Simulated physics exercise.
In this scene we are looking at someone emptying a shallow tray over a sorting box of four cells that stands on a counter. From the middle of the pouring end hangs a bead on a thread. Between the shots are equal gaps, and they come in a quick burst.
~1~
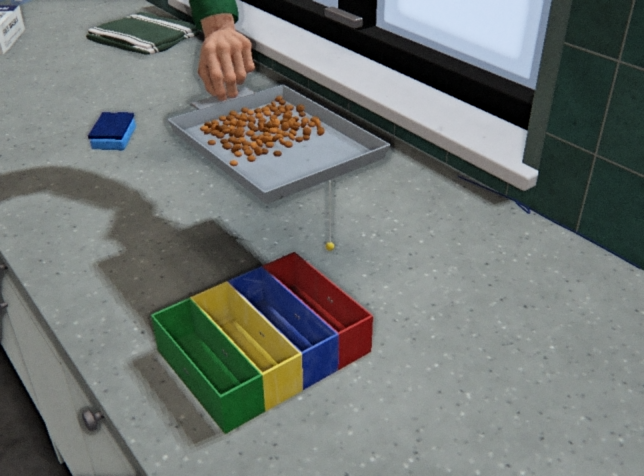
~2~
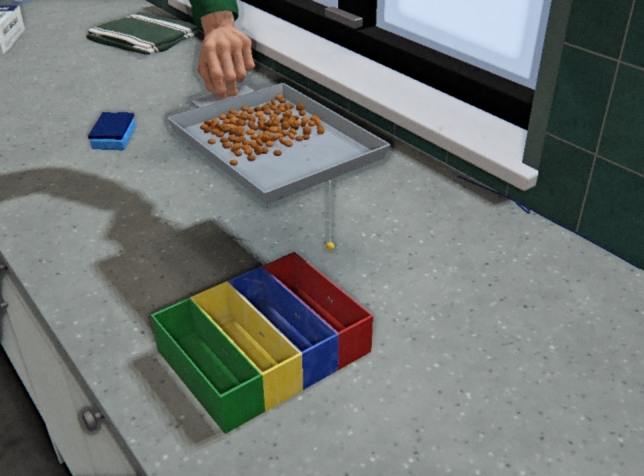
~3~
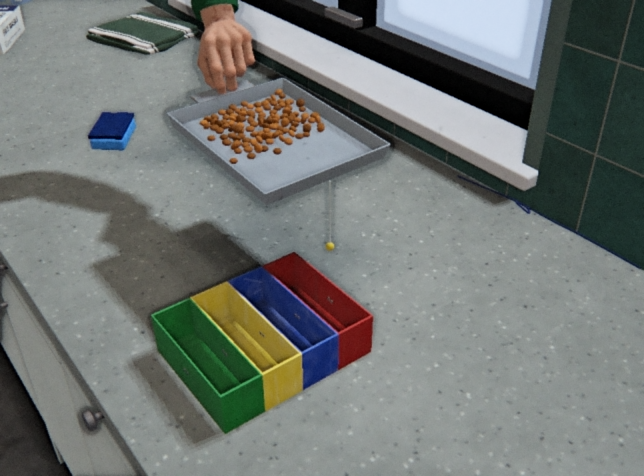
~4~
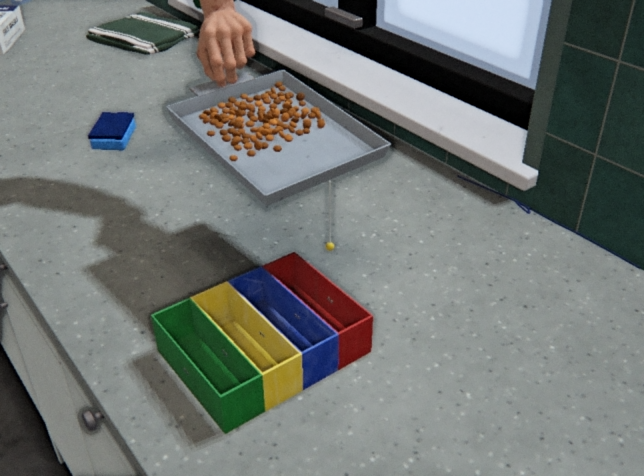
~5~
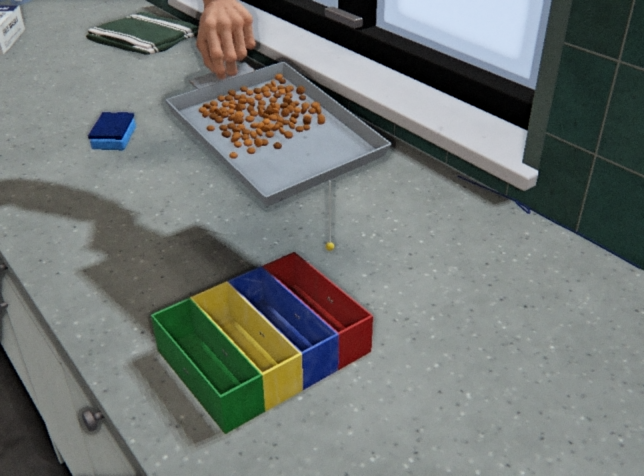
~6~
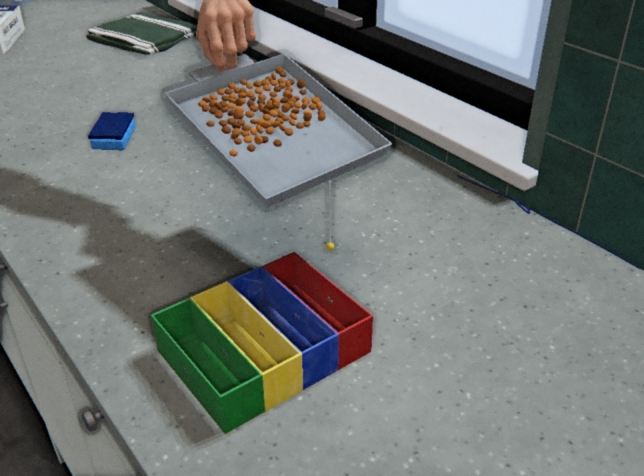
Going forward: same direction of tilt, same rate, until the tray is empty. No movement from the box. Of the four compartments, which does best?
The red one does best.
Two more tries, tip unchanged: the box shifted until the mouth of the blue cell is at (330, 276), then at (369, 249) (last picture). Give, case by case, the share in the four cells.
Around 100 then around 70 per cent.
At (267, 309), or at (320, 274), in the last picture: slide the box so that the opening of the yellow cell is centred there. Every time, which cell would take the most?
For the first spot I'd say that blue cell, and for the second spot the cell in green.
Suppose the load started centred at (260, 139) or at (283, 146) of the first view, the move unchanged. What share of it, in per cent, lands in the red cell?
Estimate: 40 % first, 40 % second.
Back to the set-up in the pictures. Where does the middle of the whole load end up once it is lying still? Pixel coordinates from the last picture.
Resting centre, last picture - approx. (321, 328).
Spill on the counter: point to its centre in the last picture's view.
Middle in the last view: Roughly (366, 315).
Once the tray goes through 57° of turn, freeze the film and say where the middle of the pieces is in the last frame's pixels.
I'd mark it close to (301, 174).
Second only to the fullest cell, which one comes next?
Rank 2: Blue.
Soon, tray tipped steeply; nearly all on the tray; a stray few in the blue cell; a stray few falling or outside the box.
A while on, tray tipped right over; about half on the tray; about a quarter in the red cell; a small part in the blue cell; about a quarter falling or outside the box.
Towards the end, tray tipped past a quarter turn; about half in the red cell; about a quarter in the blue cell; about a quarter falling or outside the box.
Finally, tray tipped past a quarter turn; about half in the red cell; about a quarter in the blue cell; none in the green cell; none in the yellow cell; about a quarter outside the box.
